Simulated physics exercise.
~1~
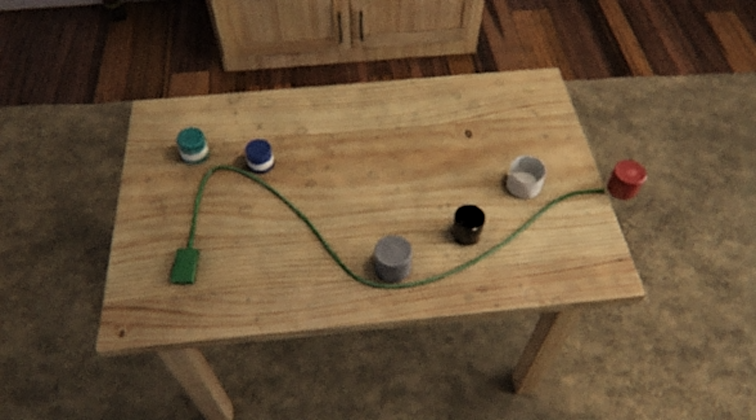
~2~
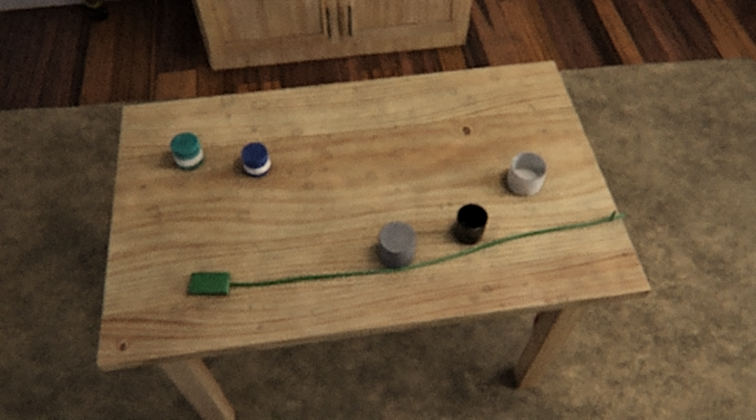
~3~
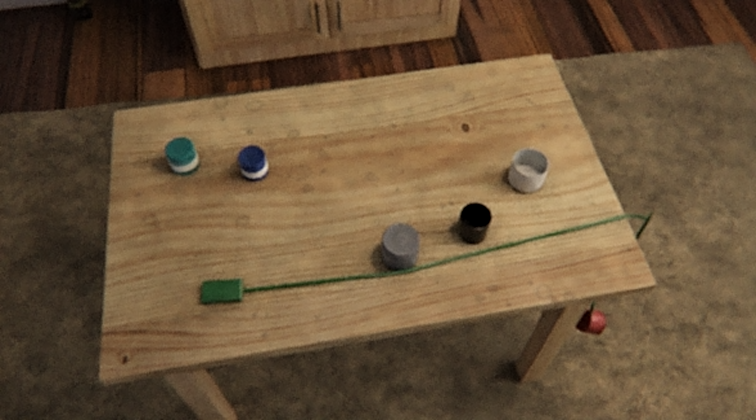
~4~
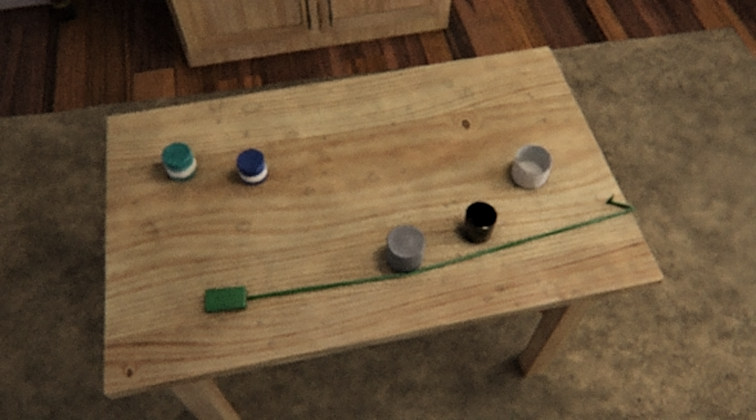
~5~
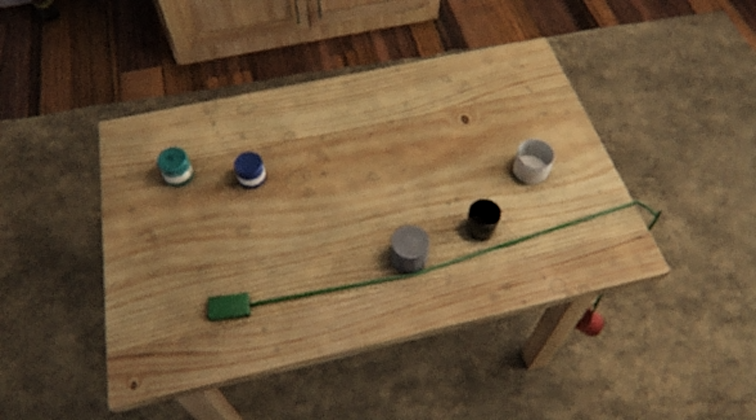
At first, a green cable curves across a wooden table from a green phone at left to a red object just beyond the right edge, with a teal canister, a blue canister, a grey tub and two mugs, one black and one white, around it. The red object drops, and the cable pulls nearly straight, dragging the phone a short way toward the right and nudging the grey tub slightly. The red object then swings below the edge, passing out of sight and reappearing. It ends hanging beside the table leg, with the phone still on the tabletop.
